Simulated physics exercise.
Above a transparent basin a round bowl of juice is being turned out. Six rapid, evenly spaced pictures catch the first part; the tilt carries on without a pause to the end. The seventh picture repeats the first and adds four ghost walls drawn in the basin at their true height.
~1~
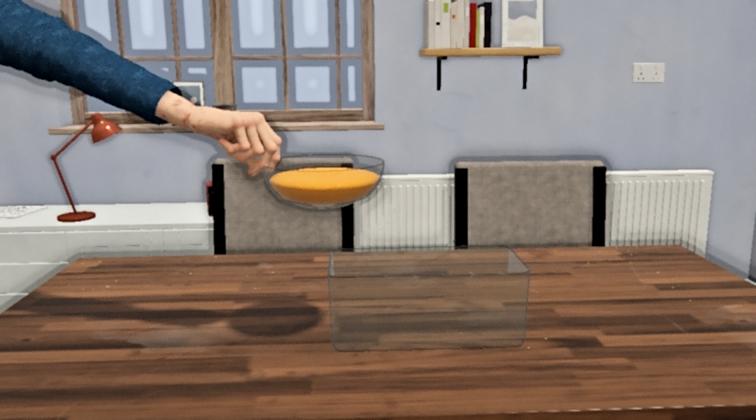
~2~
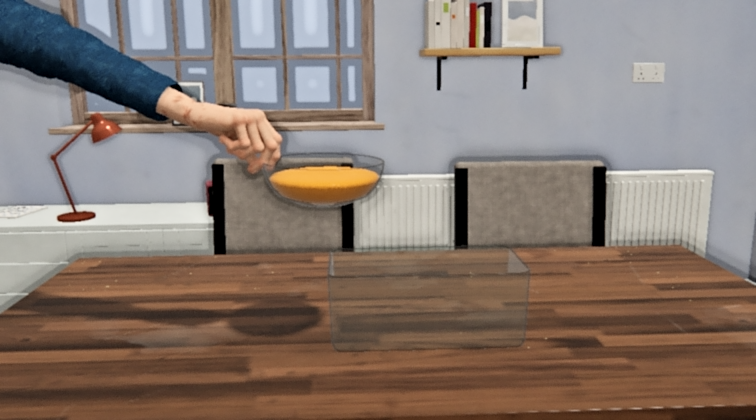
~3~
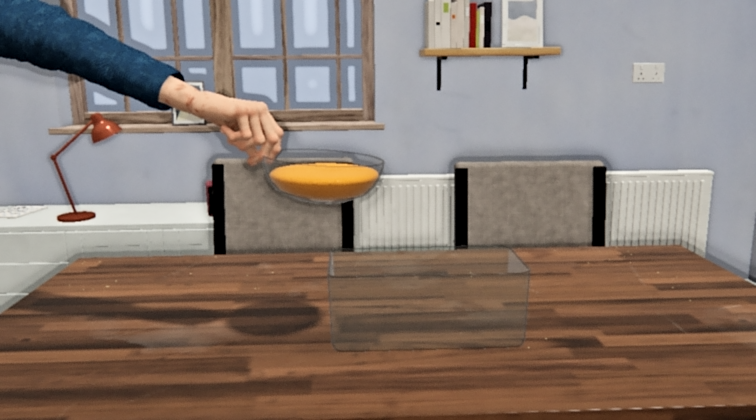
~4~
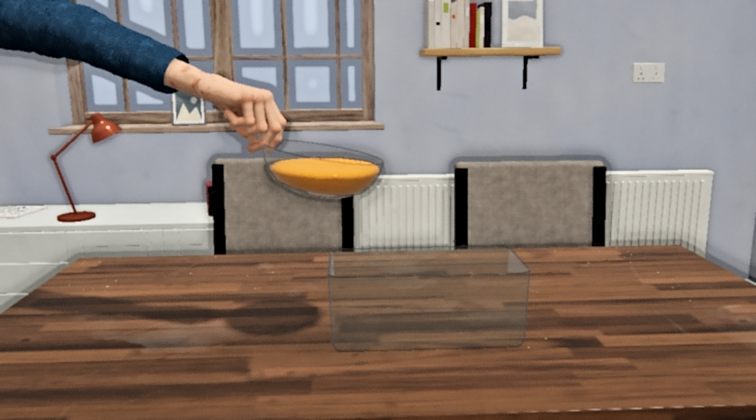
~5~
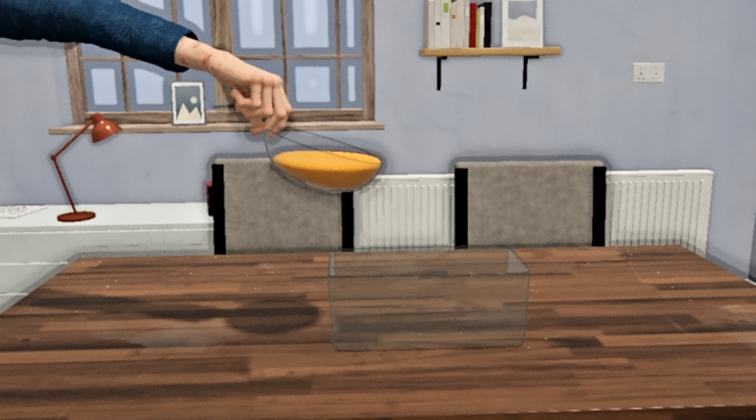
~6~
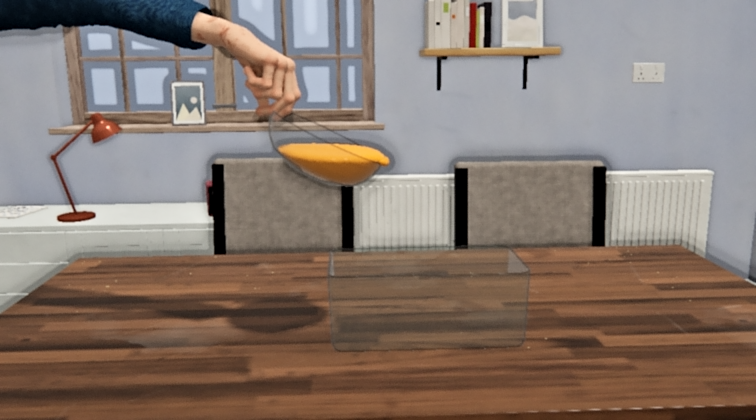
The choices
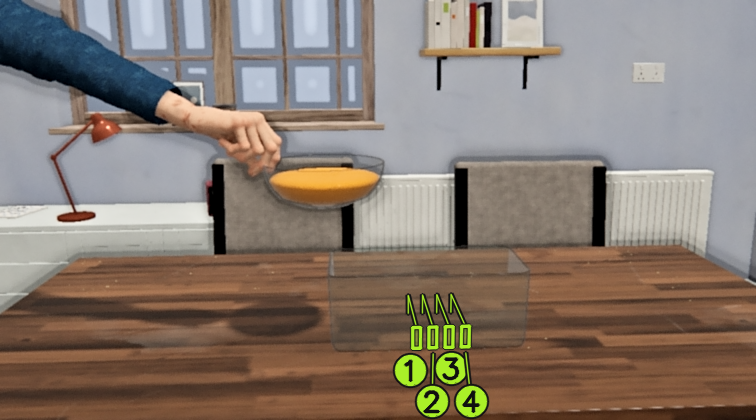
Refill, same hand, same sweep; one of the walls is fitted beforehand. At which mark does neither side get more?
4.
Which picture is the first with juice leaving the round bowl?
In picture 6.
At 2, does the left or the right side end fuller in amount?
The right one.
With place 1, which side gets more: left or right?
The right side.
In lime, 1 at (416, 354); 2 at (433, 353); 3 at (449, 353); 4 at (465, 352).
Choosing 1, about 8 % ends left of the wall and 90 % right of it.
Choosing 2, about 15 % ends left of the wall and 84 % right of it.
Choosing 3, about 25 % ends left of the wall and 74 % right of it.
Choosing 4, about 50 % ends left of the wall and 48 % right of it.
